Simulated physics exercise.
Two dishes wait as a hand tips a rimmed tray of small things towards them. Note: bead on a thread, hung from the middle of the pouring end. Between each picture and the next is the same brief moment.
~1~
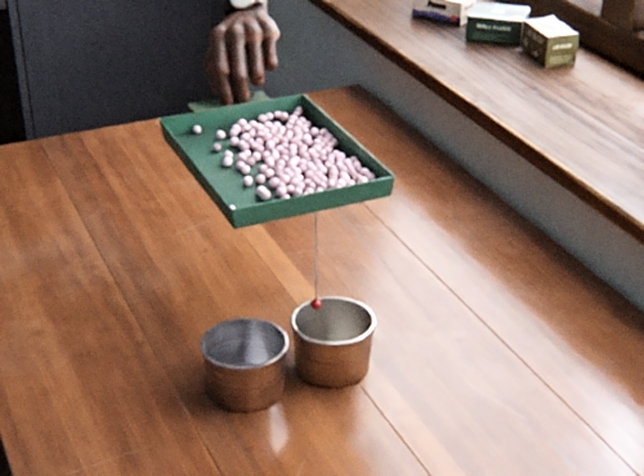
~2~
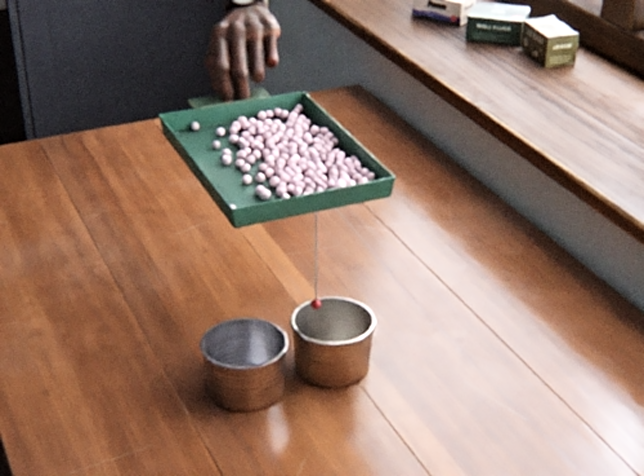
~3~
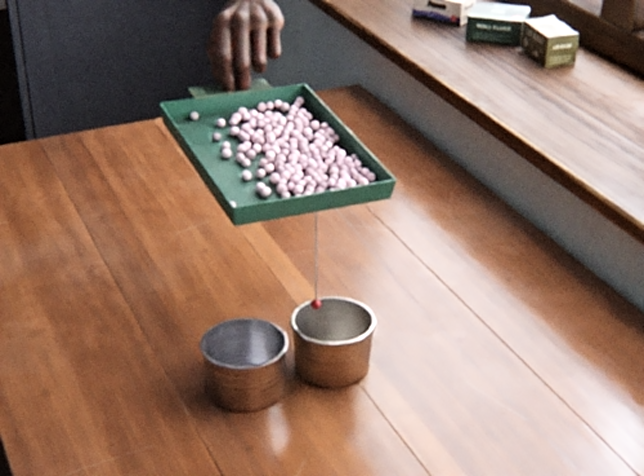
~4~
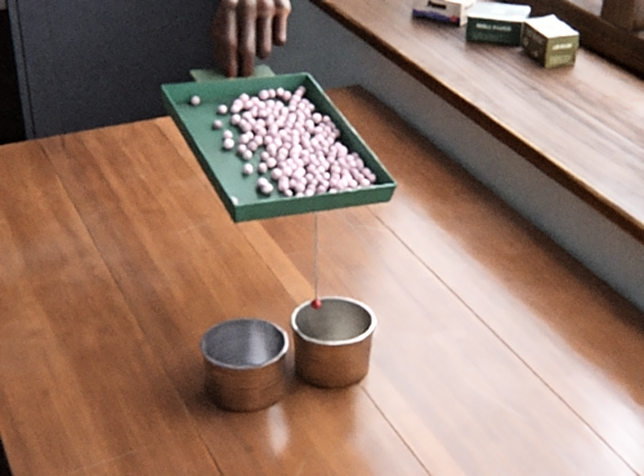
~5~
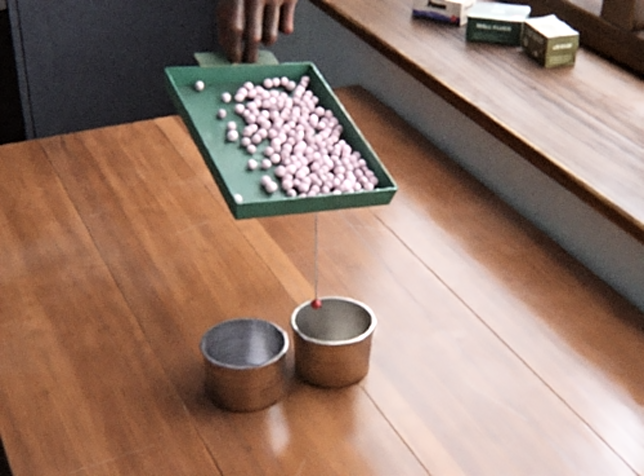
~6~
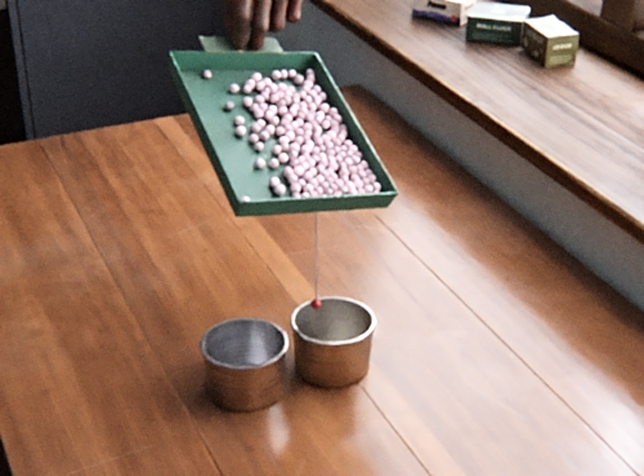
We see a hand holding a green rimmed tray of small pinkish beads above two metal dishes on a wooden table; it gradually raises the far end, steepening the tray, and the beads begin shifting toward the lower right corner.
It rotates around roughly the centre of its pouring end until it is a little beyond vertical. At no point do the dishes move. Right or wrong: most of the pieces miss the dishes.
Right.
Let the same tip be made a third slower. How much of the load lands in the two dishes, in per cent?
It would be around 0 percent.
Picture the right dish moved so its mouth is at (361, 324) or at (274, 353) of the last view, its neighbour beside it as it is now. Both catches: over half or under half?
Try 1: A lesser share; try 2: A lesser share.
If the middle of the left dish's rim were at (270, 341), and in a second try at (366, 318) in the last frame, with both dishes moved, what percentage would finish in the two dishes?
Roughly 30% first, roughly 60% second.
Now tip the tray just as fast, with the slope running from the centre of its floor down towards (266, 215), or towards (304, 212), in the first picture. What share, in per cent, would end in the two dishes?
About 70 % and about 10 %.
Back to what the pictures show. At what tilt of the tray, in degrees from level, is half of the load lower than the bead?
Near 105 degrees.
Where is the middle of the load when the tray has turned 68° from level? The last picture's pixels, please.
In the last view, the load is centred close to (346, 146).
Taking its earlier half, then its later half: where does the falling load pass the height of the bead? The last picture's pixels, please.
For the early half I get (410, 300), and for the late half (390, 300).
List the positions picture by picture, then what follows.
Corners of the pouring end (234, 208) and (391, 175), level; middle of the load (295, 161), sugar pearls; left dish (260, 384); right dish (350, 360); bead on its thread (316, 304), in the first picture.
Corners of the pouring end (234, 207) and (391, 176), level; middle of the load (295, 159), in the second picture.
Corners of the pouring end (235, 206) and (392, 179), tipped barely, lowest at the right corner; middle of the load (296, 155), in the third picture.
Corners of the pouring end (237, 203) and (394, 183), tipped a little, lowest at the right corner; middle of the load (297, 150), in the fourth picture.
Corners of the pouring end (239, 201) and (394, 187), tipped clearly, lowest at the right corner; middle of the load (301, 146), about a tenth on the move, in the fifth picture.
Corners of the pouring end (242, 199) and (395, 191), tipped clearly, lowest at the right corner; middle of the load (309, 146), almost all on the move; left dish (260, 384); right dish (350, 360), in the sixth picture.
Just after the last frame, tray tipped steeply; every one on the tray.
A moment on, tray tipped past a quarter turn; about a tenth on the tray; about a tenth in the right dish; roughly two thirds outside both; roughly a quarter in the air.
Further on, tray tipped past a quarter turn; about a tenth in the right dish; almost all outside both.
When it is over, tray tipped past a quarter turn; not one in the left dish; about a tenth in the right dish; almost all outside both.
